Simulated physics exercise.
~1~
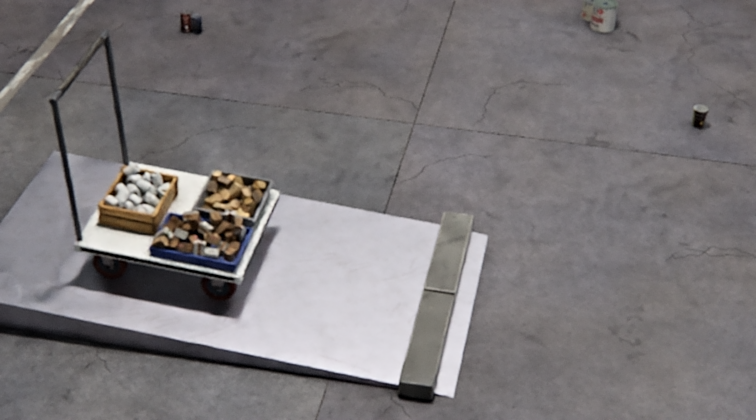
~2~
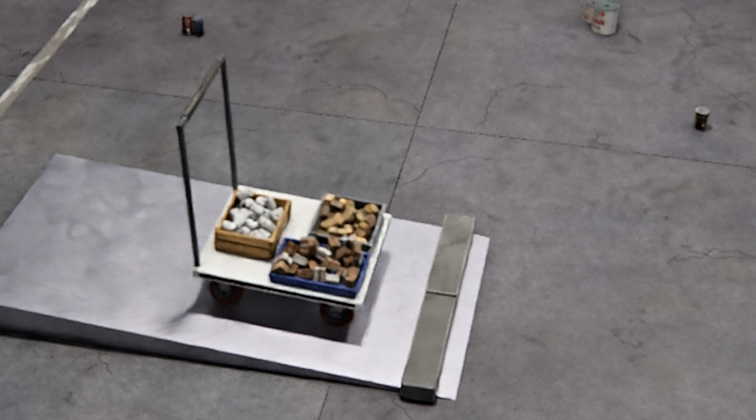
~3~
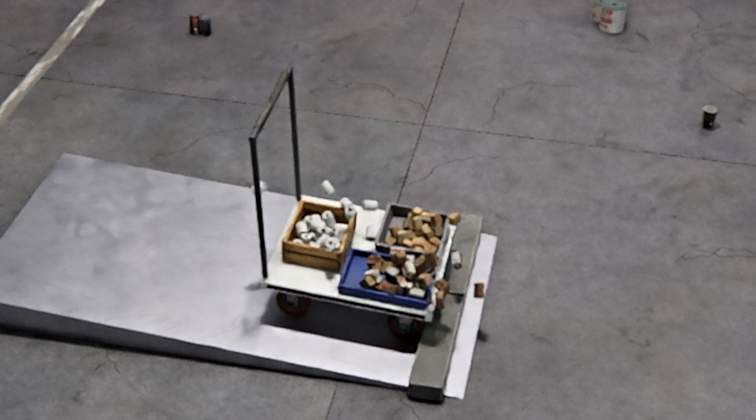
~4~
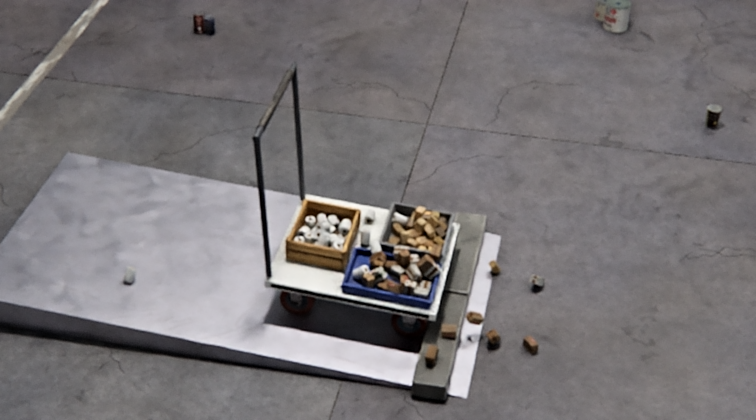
A trolley carrying three totes rolls down a ramp, stops at the kerb and spills pieces.
